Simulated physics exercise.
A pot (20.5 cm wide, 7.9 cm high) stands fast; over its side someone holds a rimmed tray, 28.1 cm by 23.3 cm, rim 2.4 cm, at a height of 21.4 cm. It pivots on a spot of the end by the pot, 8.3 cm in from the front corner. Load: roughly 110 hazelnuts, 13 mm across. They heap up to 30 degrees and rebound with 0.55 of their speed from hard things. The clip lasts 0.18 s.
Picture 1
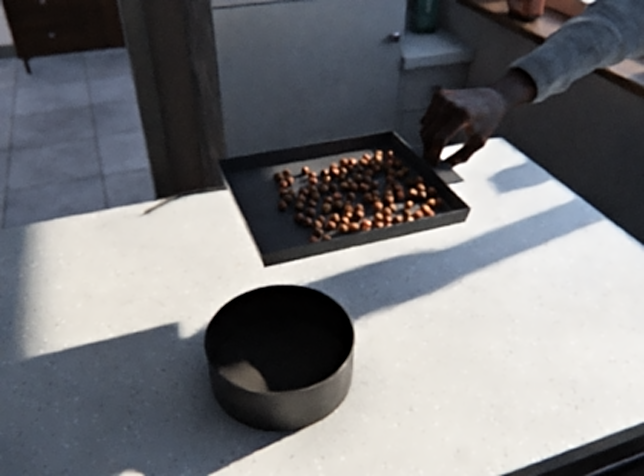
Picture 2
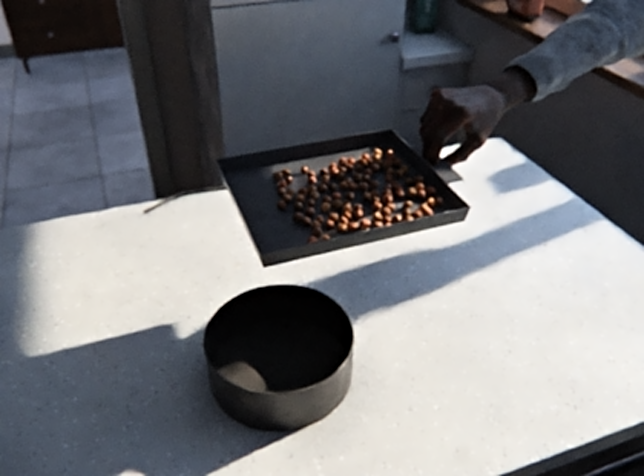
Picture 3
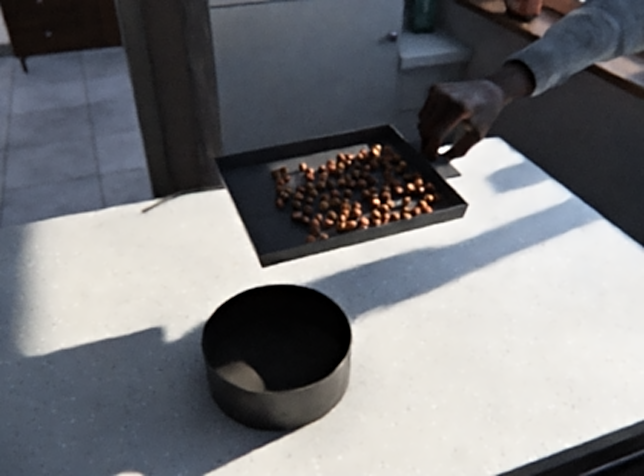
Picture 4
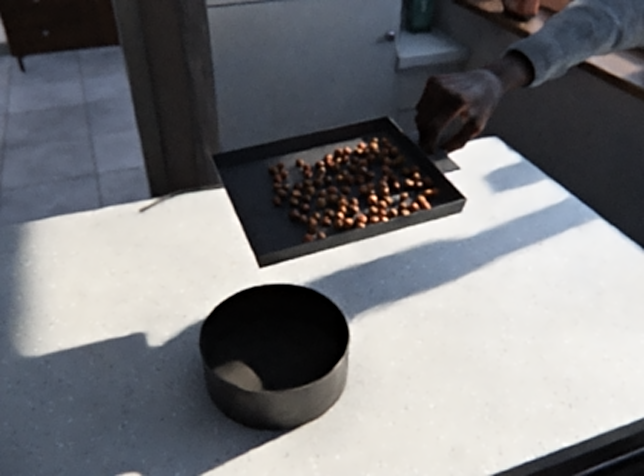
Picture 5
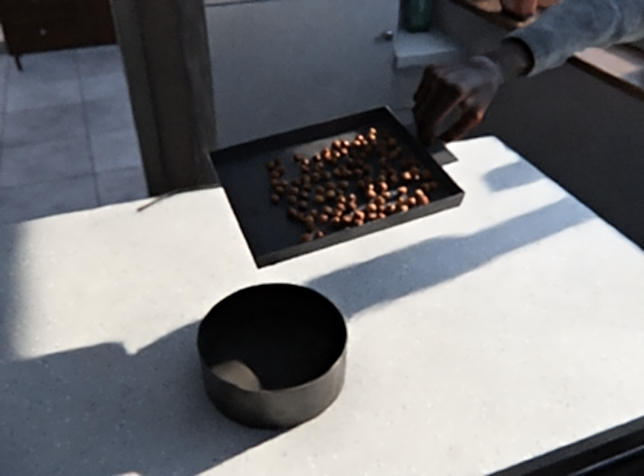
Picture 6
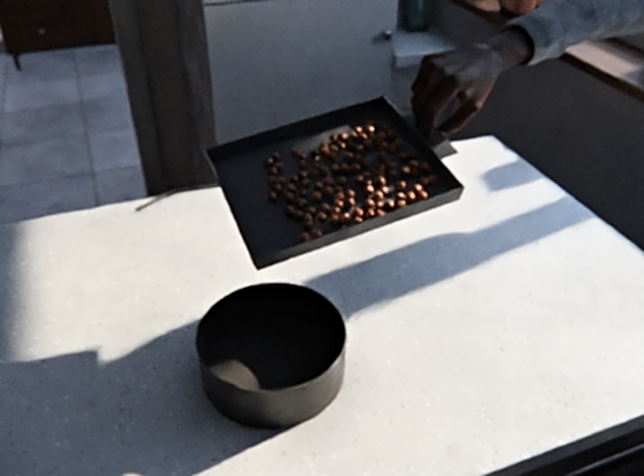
A dark-skinned hand in a grey sleeve reaches in from the upper right, gripping a black rimmed tray of brown hazelnuts above a pale, sunlit counter, seen from above. A round black pot stands below the tray, with a dark post and tiled floor behind at left. The hand slowly raises the tray's right side, tilting it gently towards its left front corner, while the view drifts very slightly.
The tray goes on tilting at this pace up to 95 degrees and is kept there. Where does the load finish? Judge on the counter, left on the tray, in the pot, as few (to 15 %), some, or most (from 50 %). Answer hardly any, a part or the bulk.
Counter hardly any, tray hardly any, pot the bulk.
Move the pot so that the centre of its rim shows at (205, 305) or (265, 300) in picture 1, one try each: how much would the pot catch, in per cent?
Some 25 and 60 per cent.
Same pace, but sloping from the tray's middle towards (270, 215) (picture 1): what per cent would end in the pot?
About 45 per cent.
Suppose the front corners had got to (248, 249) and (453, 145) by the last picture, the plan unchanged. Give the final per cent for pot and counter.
Pot 10, counter 90.
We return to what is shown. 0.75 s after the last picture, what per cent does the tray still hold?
Some 90 per cent of the load.
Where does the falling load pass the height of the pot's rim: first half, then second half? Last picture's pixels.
At about (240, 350), then at (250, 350).
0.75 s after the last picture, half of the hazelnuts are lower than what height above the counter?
About 24 cm.
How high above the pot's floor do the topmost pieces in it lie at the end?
Roughly 2.5 cm.
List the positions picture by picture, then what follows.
The first picture shows tray tilt 0 degrees, front corners at (264, 252) and (468, 207); middle of the pieces at (354, 188); pot at (280, 333).
The second picture shows tray tilt 1 degrees, front corners at (263, 252) and (467, 206); middle of the pieces at (353, 187).
The third picture shows tray tilt 2 degrees, front corners at (261, 253) and (466, 203); middle of the pieces at (351, 184).
The fourth picture shows tray tilt 5 degrees, front corners at (258, 254) and (464, 198), lowest corner left front; middle of the pieces at (349, 180).
The fifth picture shows tray tilt 8 degrees, front corners at (255, 256) and (462, 192), lowest corner left front; middle of the pieces at (347, 174).
The sixth picture shows tray tilt 11 degrees, front corners at (254, 258) and (461, 186), lowest corner left front; middle of the pieces at (345, 169); pot at (272, 331).
Then, 0.45 s after the last picture, tilt 51 degrees; the tray holds 100 %, the pot 0 %.
Then, 0.75 s after the last picture, tilt 78 degrees; the tray holds 90 %, the pot 5 %.
Then, 1.17 s after the last picture, tilt 95 degrees; the tray holds 15 %, the pot 55 %.
In the end, counter 5 %, tray 0 %, pot 95 %.
